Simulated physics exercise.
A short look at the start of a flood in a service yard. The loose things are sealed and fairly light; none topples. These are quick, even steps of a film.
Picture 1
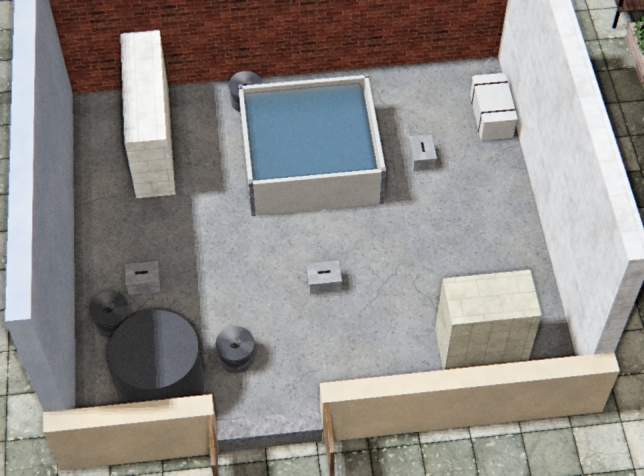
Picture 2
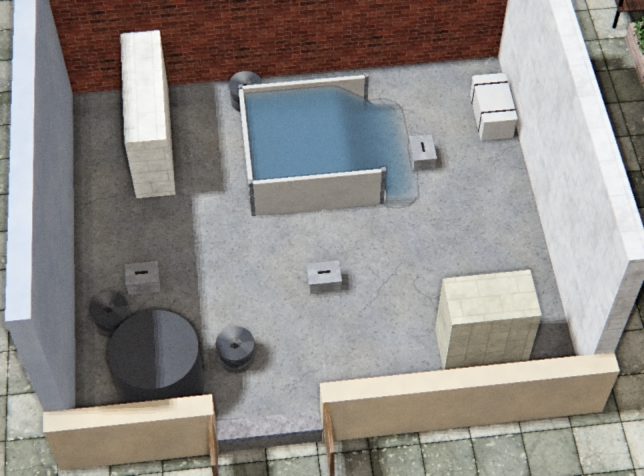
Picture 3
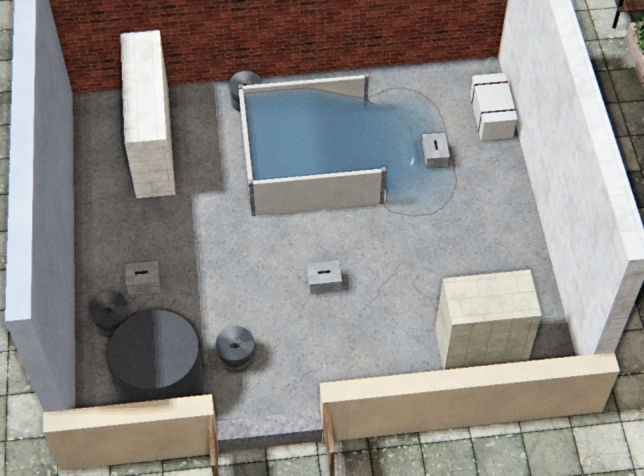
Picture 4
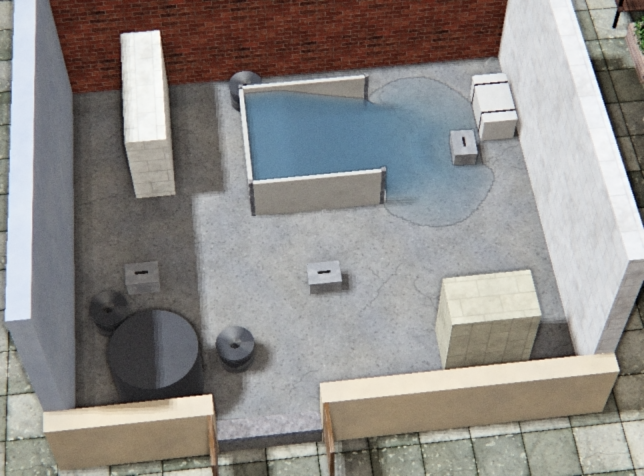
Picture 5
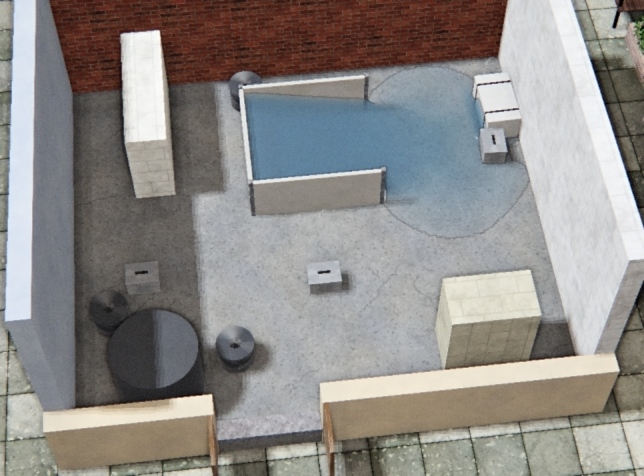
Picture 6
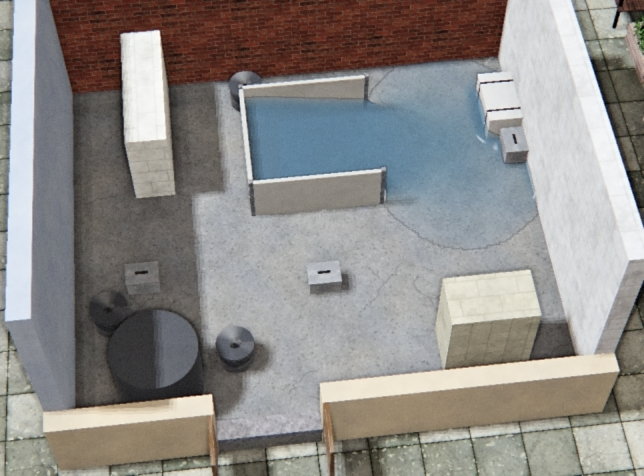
Water spreads right from an open-sided tank and pushes a small gray box across the yard.
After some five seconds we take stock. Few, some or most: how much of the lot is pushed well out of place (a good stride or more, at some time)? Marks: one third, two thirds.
It is one to two thirds.
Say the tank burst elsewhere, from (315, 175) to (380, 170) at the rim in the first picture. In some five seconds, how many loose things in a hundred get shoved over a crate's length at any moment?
I make it 30 per cent.
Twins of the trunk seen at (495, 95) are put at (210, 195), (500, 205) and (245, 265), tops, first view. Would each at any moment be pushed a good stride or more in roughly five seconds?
In turn: Less than that, moved that far, not that far.
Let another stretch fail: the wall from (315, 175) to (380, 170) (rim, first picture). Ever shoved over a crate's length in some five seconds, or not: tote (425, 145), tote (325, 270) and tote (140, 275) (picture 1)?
One after the other: Under that, pushed that far, less than that.
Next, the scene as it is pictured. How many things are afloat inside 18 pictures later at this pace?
That makes 2.
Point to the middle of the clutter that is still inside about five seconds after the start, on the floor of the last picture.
Close to (271, 246).
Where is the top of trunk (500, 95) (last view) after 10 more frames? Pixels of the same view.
Close to (491, 66).
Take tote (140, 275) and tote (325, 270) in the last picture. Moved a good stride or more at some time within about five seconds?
In turn: Less than that, not that far.
A moment on, 1 of 7 are well off their spots; 2 afloat.
Next, 1 of 7 are well off their spots; 2 afloat.
Later, 3 of 7 are well off their spots; 2 afloat.
In the end, 4 of 7 are well off their spots, and 4 have been at some point; 3 afloat.
